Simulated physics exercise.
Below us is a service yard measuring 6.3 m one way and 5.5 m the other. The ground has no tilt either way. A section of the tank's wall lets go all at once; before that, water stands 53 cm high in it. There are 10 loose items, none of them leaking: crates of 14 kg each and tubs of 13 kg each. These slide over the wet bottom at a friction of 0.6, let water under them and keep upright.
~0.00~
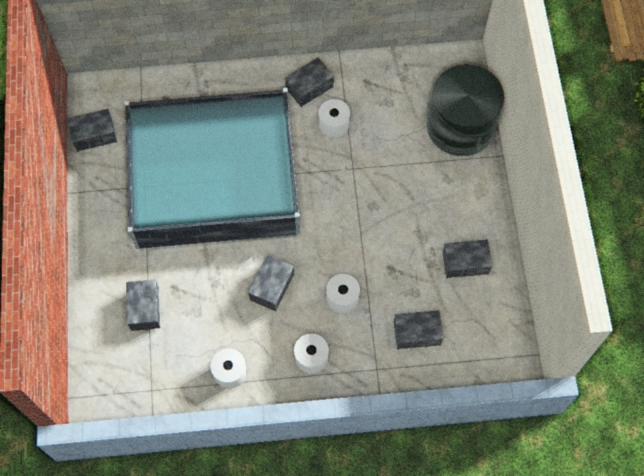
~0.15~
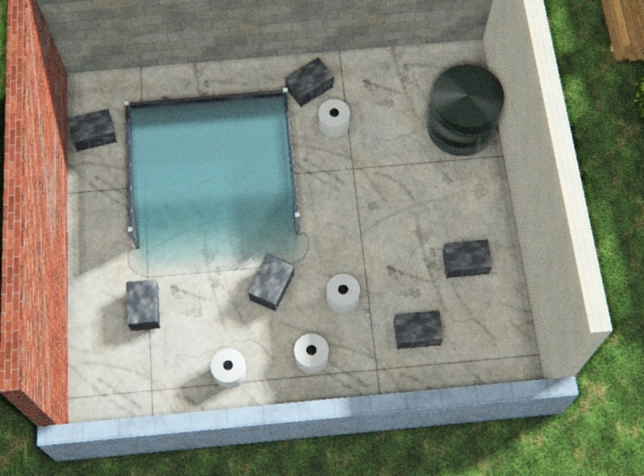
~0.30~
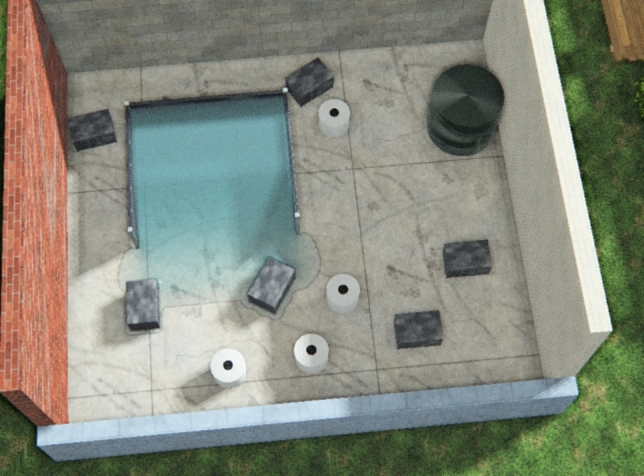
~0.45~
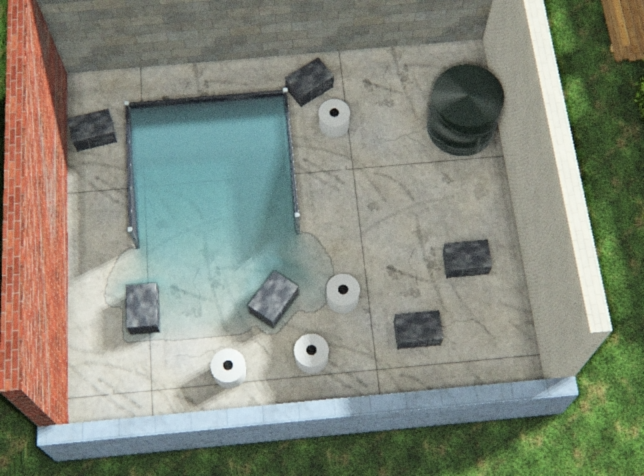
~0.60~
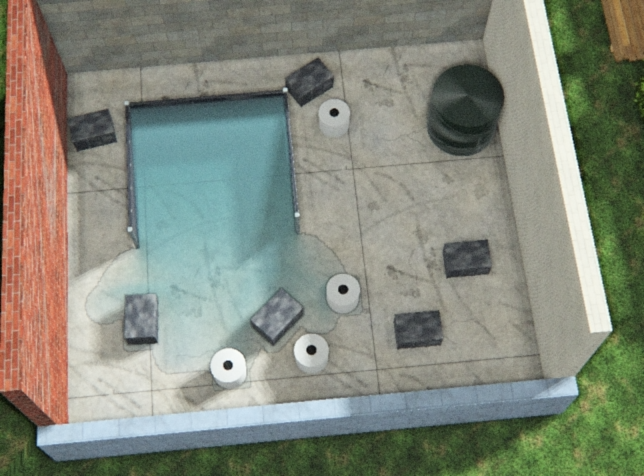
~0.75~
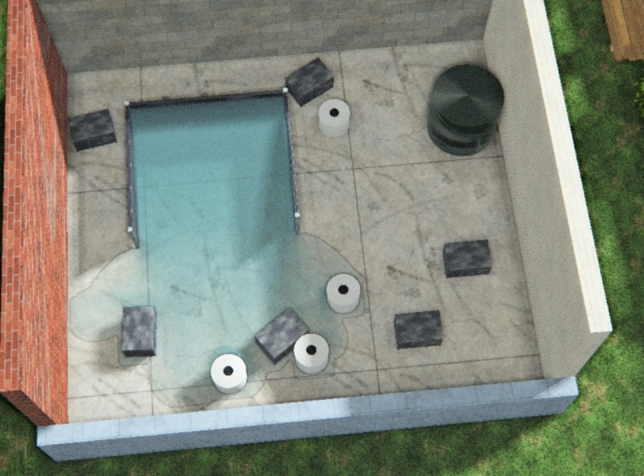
The clip shows a walled paved yard from above as the near side of a rectangular tank of blue-green water disappears and water spreads across the paving, pushing two dark crates toward the low blue wall among white tubs.
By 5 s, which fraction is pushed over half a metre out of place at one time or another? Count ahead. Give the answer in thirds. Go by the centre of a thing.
Two thirds or more.
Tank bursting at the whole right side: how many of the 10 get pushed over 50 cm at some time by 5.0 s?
In that case the number is 4.
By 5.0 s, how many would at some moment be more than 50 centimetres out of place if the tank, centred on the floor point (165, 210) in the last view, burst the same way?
Then 7 of them would.
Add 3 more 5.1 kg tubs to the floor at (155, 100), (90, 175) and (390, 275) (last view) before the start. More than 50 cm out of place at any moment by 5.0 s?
In that order: Under, more, over.
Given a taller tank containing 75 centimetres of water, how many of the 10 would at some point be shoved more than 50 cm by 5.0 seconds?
The count would be 8.
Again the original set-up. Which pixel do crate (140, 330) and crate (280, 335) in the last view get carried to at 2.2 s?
(89, 383) and (323, 376), roughly.
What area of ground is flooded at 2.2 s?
Roughly 17 m2 of it is wet.
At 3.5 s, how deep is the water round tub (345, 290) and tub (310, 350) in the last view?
Close to 7 and 12 centimetres.
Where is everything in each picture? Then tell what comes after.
A crate at (271, 279), on the bottom; a crate at (142, 301), on the bottom; water covers 4.2 m2; 0 of 10 have shifted, in the first frame.
A crate at (271, 279) rests on the ground; a crate at (142, 301), on the bottom; water covers 5.2 m2; 0 of 10 have shifted, in the second frame.
A crate at (271, 282), on the bottom, 4 cm from its start; a crate at (142, 301), on the bottom; 6.3 m2 under water; 0 of 10 have shifted, in the third frame.
A crate at (273, 296), on the bottom, 24 cm from its start; a crate at (141, 305) rests on the ground, 5 cm from its start; water covers 7.4 m2; 2 of 10 have shifted, in the fourth frame.
A crate at (277, 314) rests on the ground, 50 cm from its start; a crate at (140, 316), on the bottom, 20 cm from its start; 8.8 m2 under water; 2 of 10 have shifted, in the fifth frame.
A crate at (282, 333), on the bottom, 77 cm from its start; a crate at (138, 328) rests on the ground, 38 cm from its start; 10.2 m2 under water; 3 of 10 have shifted, in the sixth frame.
After 1.1 s 2 of 10 are over 50 cm from their spots; 0 afloat.
After 2.2 s 4 of 10 are over 50 cm from their spots; 4 afloat.
After 3.5 s 4 of 10 are over 50 cm from their spots; 4 afloat.
After 5.0 s 7 of 10 are over 50 cm from their spots, and 7 have been at some point; 7 afloat.
